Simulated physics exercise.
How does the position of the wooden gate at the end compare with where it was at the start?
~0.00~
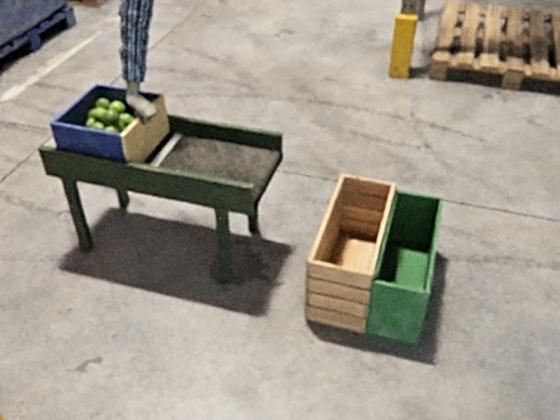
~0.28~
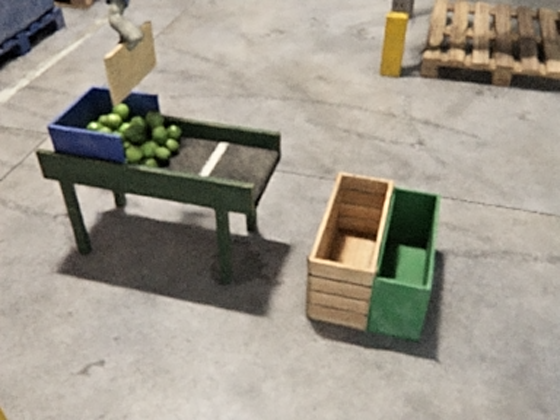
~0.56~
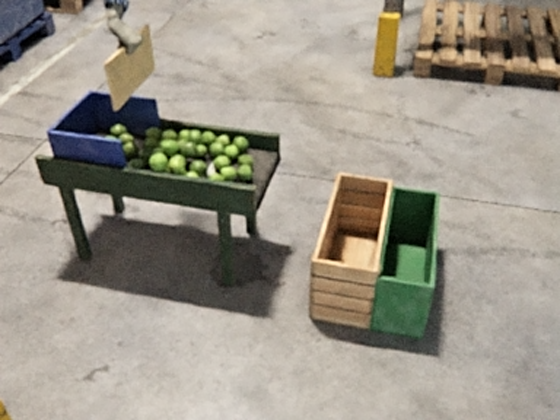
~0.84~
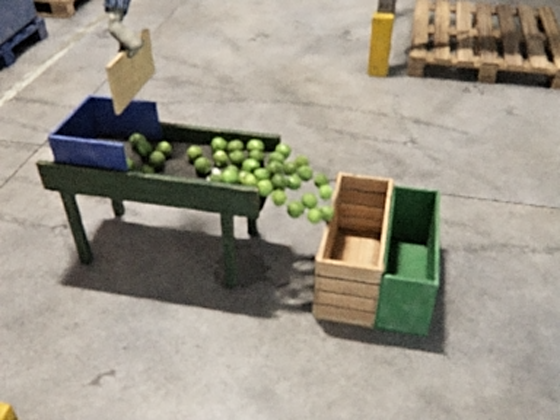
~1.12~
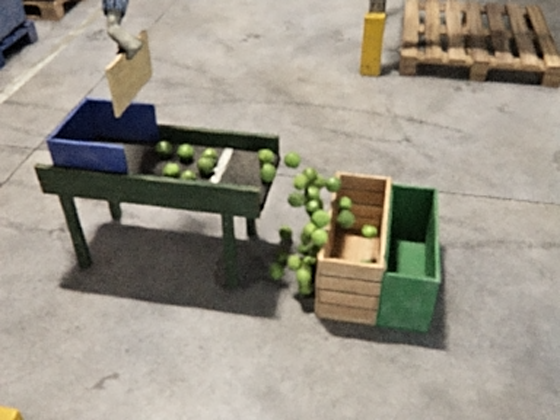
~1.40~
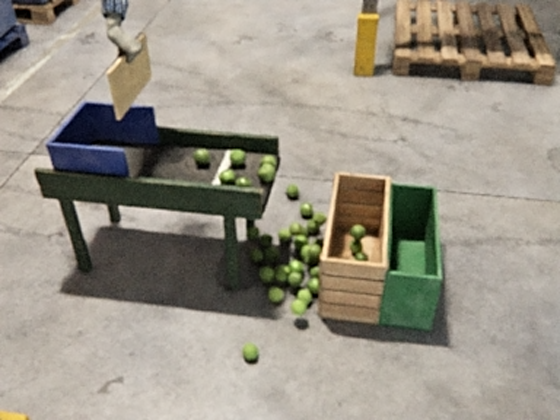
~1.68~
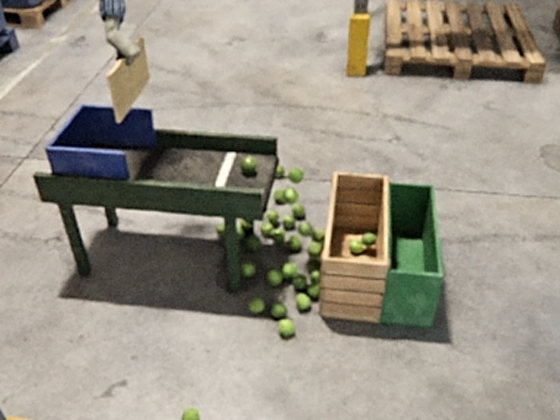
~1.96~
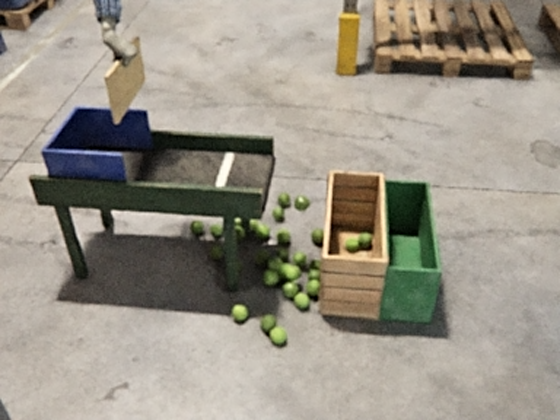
At the start the gate stood down at the open side of the blue pen, closing in the apples. By the end it was held up in the air above the pen, leaving that side open.
